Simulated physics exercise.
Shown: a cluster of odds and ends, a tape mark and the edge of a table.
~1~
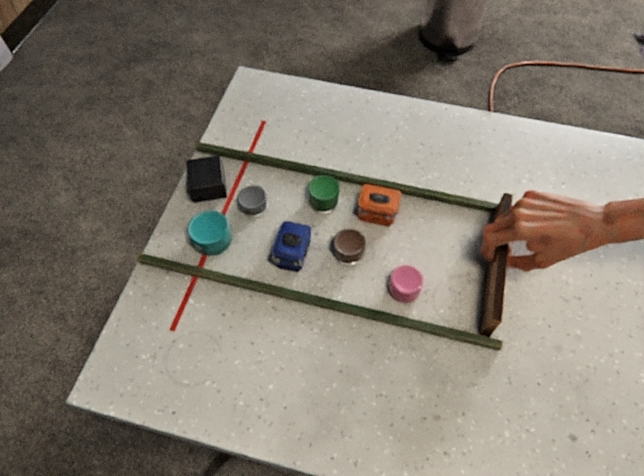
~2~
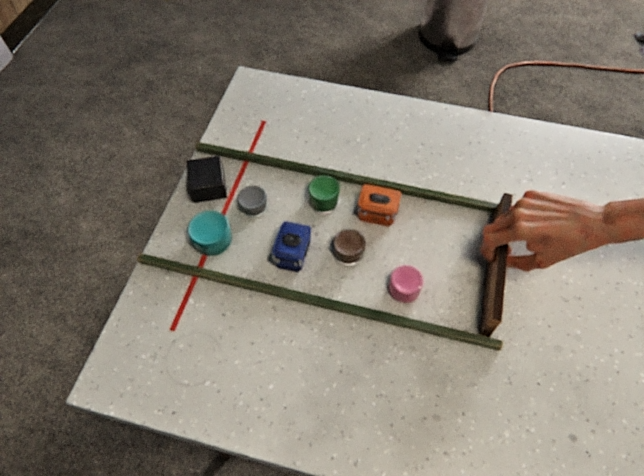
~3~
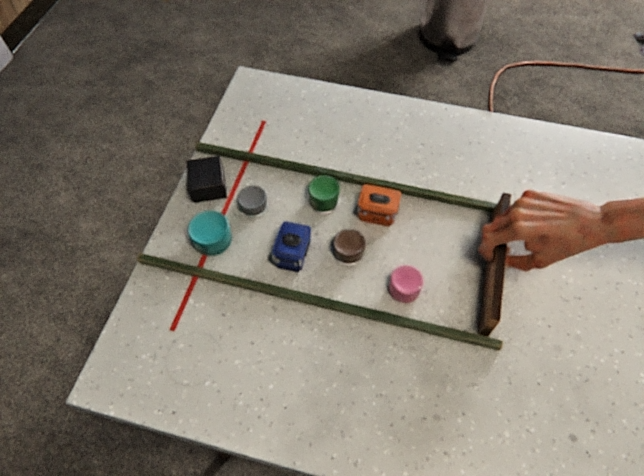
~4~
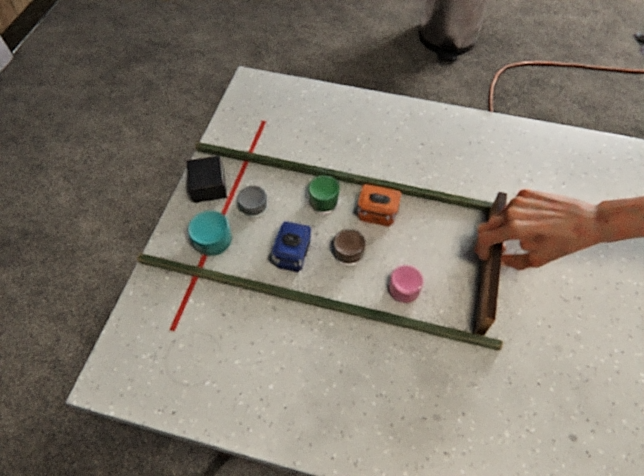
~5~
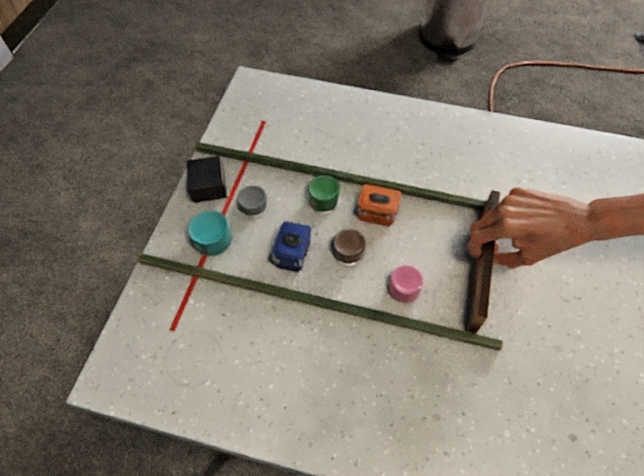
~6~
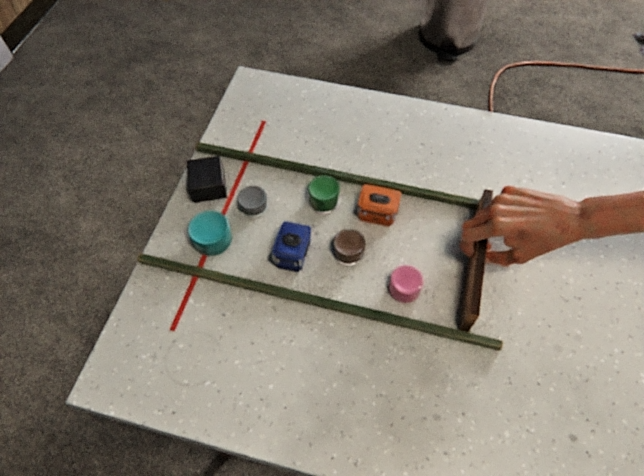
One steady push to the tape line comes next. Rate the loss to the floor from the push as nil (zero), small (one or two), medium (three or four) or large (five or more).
The loss is small.
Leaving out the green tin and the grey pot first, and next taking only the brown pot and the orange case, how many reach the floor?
Fallen: 1 in the first try, 0 in the other.
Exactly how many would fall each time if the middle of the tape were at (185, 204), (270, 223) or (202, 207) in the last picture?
Counts per try: 6; 0; 4.
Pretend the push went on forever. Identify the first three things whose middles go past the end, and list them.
You'd get the black block first, then the turquoise tub, and the green tin after that.
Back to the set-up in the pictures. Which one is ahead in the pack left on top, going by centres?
It is the green tin.
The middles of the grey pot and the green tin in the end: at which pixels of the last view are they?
Around (200, 192), then around (189, 164).
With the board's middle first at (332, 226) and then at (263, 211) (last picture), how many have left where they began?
At first I count 5, and then 8.
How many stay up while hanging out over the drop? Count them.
1 is the number.
Soon after, none off yet; black block at rest near (207, 179); turquoise tub at rest near (211, 233); grey pot at rest near (253, 201).
At rest, the number that fall off is one or two; fallen, turquoise tub and black block.
